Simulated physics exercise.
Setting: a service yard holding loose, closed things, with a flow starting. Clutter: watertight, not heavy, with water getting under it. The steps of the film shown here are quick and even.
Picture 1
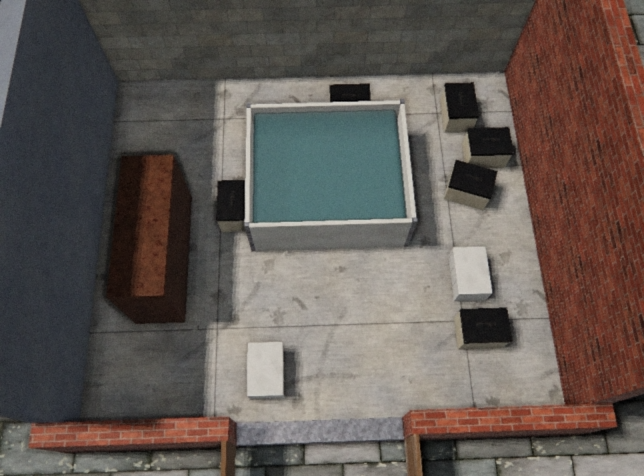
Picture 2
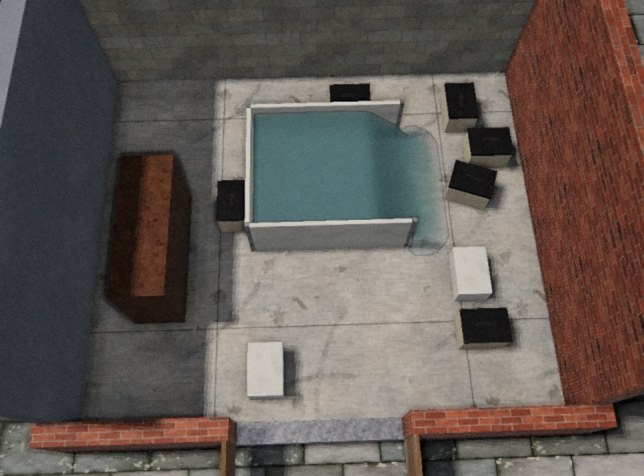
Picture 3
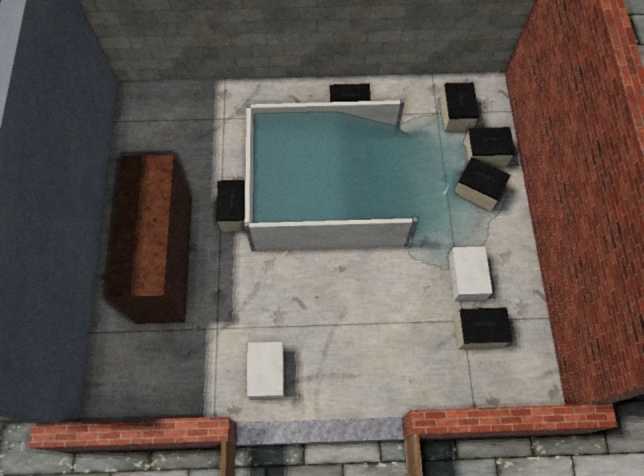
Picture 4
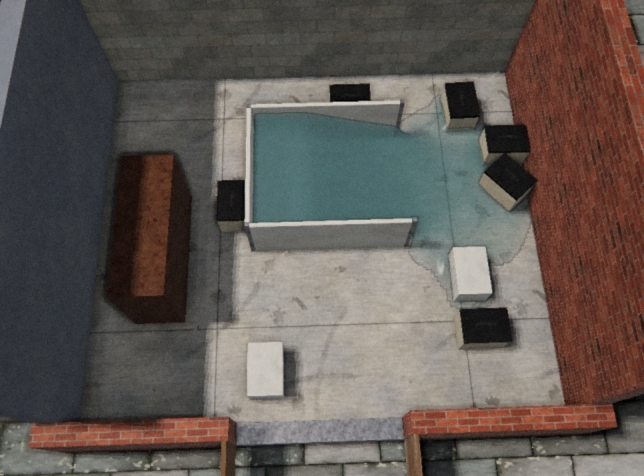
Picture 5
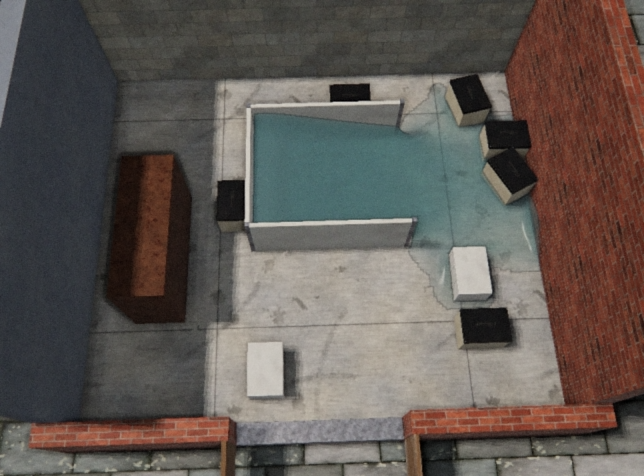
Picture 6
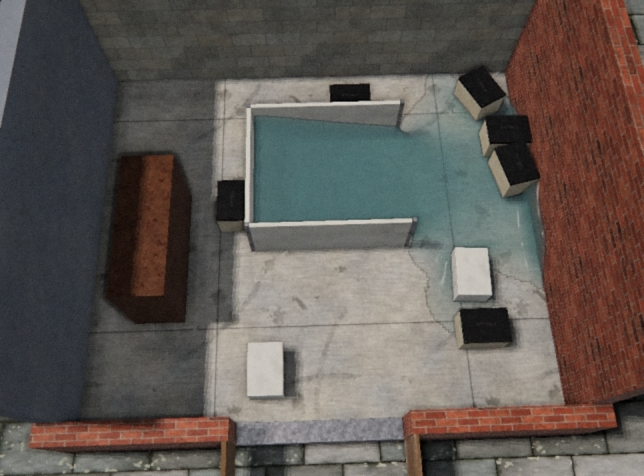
Water pours from the open right side of a tank and pushes several dark-topped chests rightward.
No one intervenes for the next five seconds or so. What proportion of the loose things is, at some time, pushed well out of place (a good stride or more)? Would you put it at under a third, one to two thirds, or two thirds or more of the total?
I would put it at two thirds or more of the total.
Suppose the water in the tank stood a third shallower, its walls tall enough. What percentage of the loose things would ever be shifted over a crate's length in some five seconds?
Around 80 in a hundred.
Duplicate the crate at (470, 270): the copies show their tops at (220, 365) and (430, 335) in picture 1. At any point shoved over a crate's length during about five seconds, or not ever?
I'd say never got there for the first, then got there for the second.
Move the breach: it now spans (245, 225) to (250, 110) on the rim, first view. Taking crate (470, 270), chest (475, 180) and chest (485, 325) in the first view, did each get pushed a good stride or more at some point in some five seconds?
Taking them in order, less than that, less than that, less than that.
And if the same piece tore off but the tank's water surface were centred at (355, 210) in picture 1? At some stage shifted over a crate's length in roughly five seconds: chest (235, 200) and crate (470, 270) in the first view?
Well, one by one: Travelled less, then went the distance.
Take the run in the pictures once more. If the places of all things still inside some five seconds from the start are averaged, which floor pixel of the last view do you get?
The mean position lies close to (225, 206).
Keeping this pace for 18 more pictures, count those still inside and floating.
Result - 5.
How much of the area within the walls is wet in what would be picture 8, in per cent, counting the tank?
Estimate: Near 35 %.
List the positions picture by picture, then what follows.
The first frame shows a chest at (473, 178) rests on the ground; a chest at (462, 99), on the bottom; 0 of 8 have shifted.
The second frame shows a chest at (473, 178), on the bottom; a chest at (462, 99), on the bottom; 0 of 8 have shifted.
The third frame shows a chest at (485, 178) rests on the ground, close to its start; a chest at (462, 99), on the bottom; 1 of 8 have shifted.
The fourth frame shows a chest at (511, 176), on the bottom, a stride from its start; a chest at (463, 99), on the bottom; 2 of 8 have shifted.
The fifth frame shows a chest at (513, 169) floats, a stride from its start; a chest at (471, 93) rests on the ground, close to its start; 3 of 8 have shifted.
The sixth frame shows a chest at (518, 162) floats, a stride from its start; a chest at (482, 85), on the bottom, a stride from its start; 3 of 8 have shifted.
A moment on, 2 of 8 are well off their spots; 3 afloat.
Next, 4 of 8 are well off their spots; 4 afloat.
Later, 6 of 8 are well off their spots; 5 afloat.
In the end, 7 of 8 are well off their spots, and 7 have been at some point; 5 afloat.
